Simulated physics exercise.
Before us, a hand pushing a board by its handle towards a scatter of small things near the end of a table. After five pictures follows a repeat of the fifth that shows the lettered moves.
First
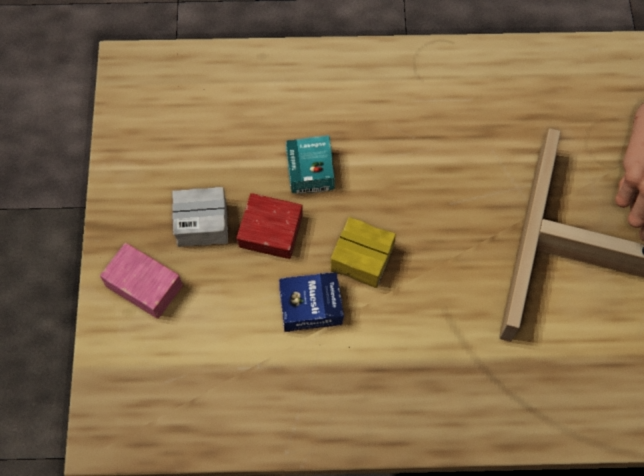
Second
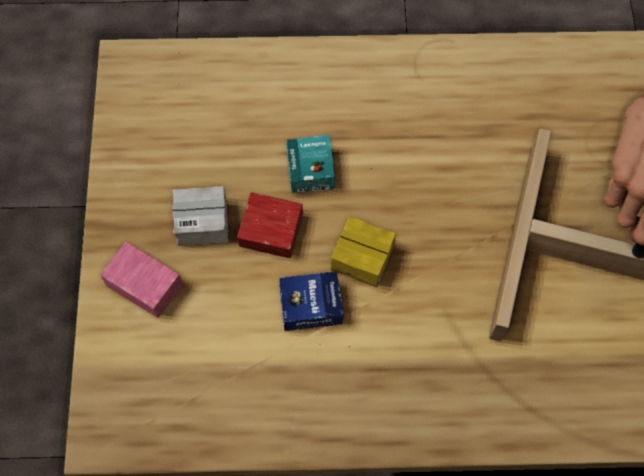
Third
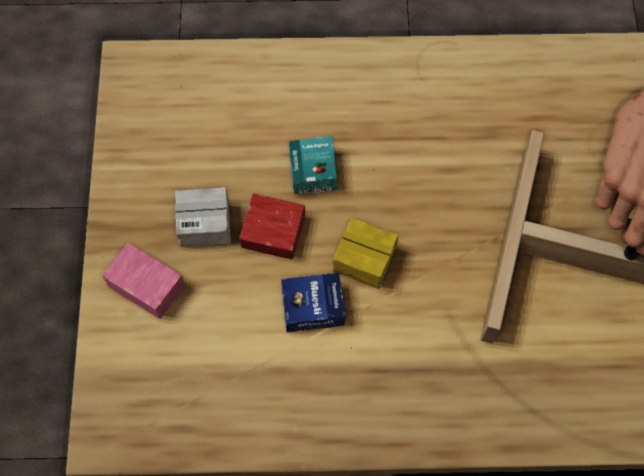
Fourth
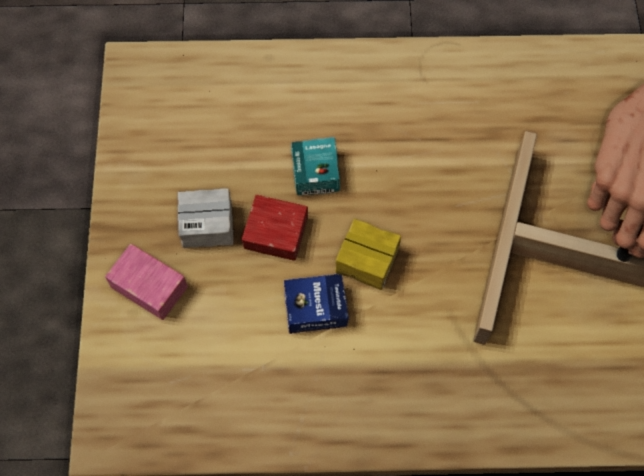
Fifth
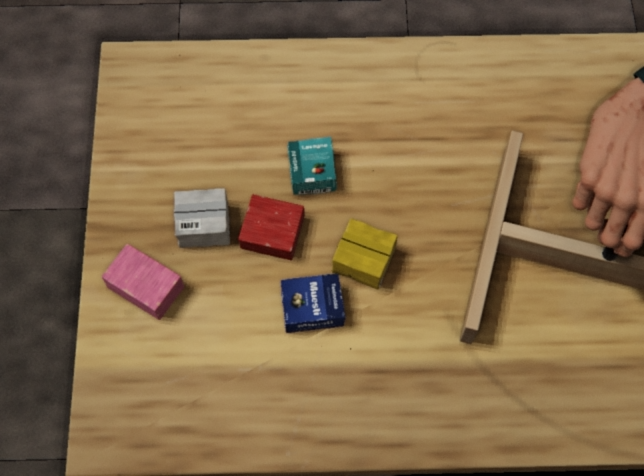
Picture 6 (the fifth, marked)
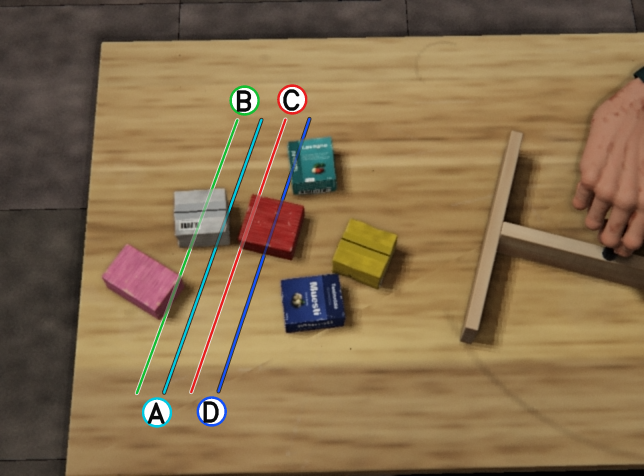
The video shows small coloured boxes and blocks scattered on the left side of a wooden table, while a hand at the right edge slides a T-shaped wooden board a short way left; the scattered items stay in place.
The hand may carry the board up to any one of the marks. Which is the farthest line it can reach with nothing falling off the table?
No farther than A.
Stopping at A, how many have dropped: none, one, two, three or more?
In all, none.
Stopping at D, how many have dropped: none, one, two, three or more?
In all, none.
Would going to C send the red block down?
No.
On the copy, A at (215, 248); B at (190, 248); C at (241, 247); D at (266, 247).
On A. First, board (396, 228); yellow box (356, 254); pink block (143, 282).
Then, board (294, 230); white box (163, 210); red block (214, 224).
Finally, board (217, 231); white box (95, 195); pink block (98, 283); nothing has fallen.
By contrast, B drops the white box and pink block; C is safe but short; D is safe but short.
